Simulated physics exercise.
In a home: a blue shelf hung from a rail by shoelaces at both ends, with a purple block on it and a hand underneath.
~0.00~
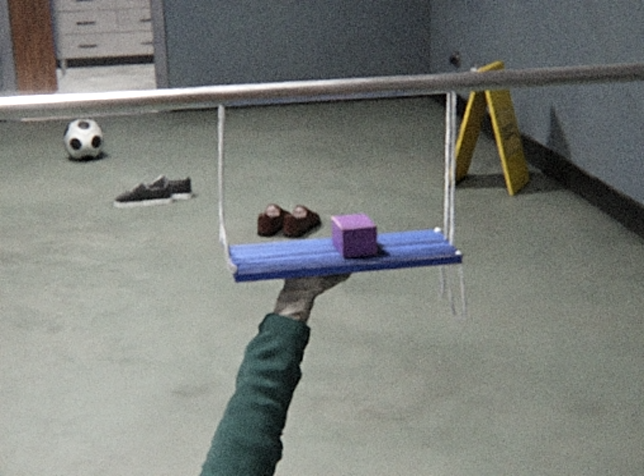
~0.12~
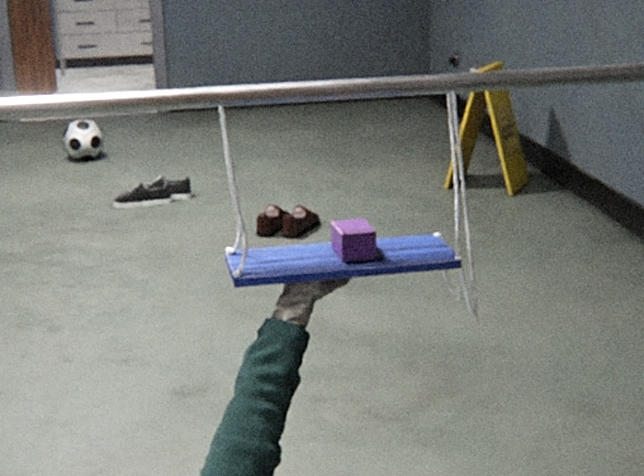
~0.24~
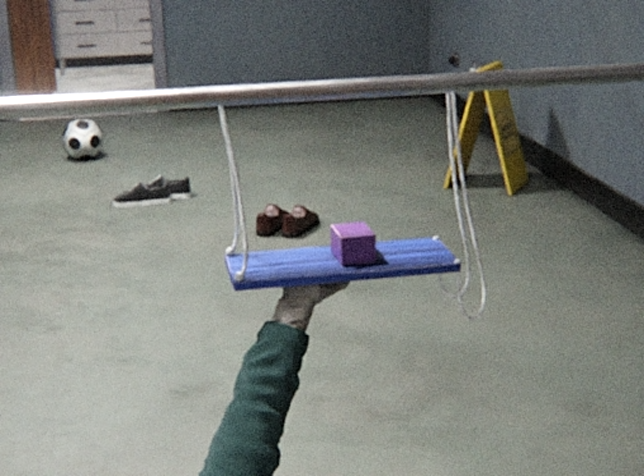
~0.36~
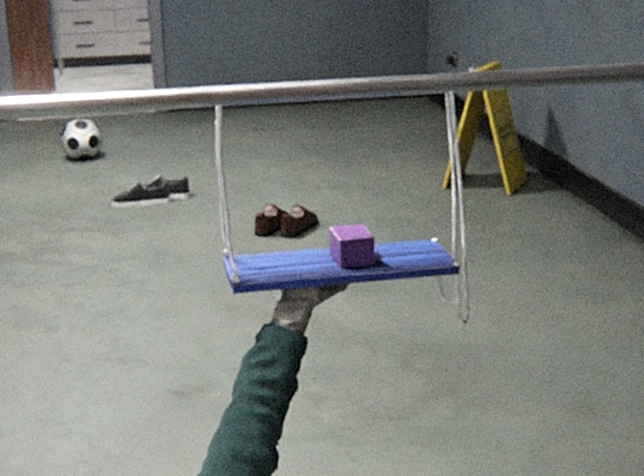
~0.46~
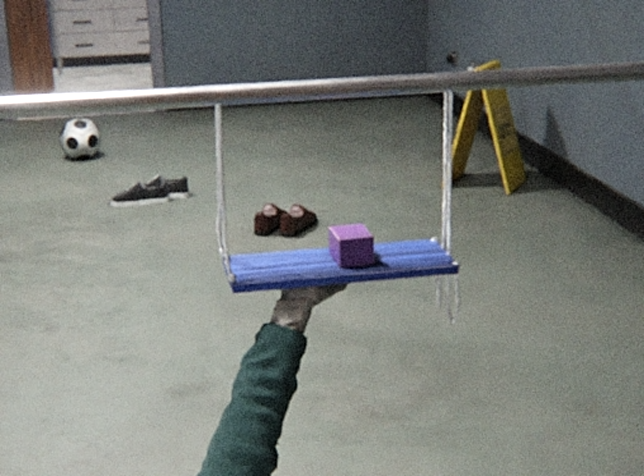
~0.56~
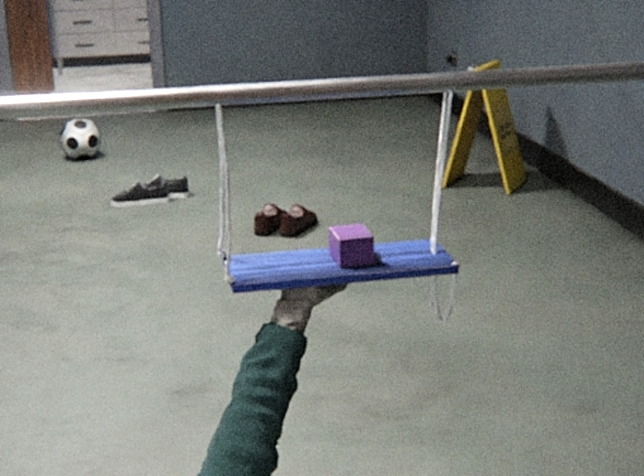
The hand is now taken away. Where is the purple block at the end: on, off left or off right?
It comes off at the right.
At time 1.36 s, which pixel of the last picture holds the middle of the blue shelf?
I'd put it at roughly (319, 327) in the last view.
After 1.36 s, board tipped 37° down to the right; block on the floor.
After 1.96 s, board tipped 39° down to the right; block on the floor.
In the end, board tipped 39° down to the right; block on the floor. The purple block is shed rightwards.
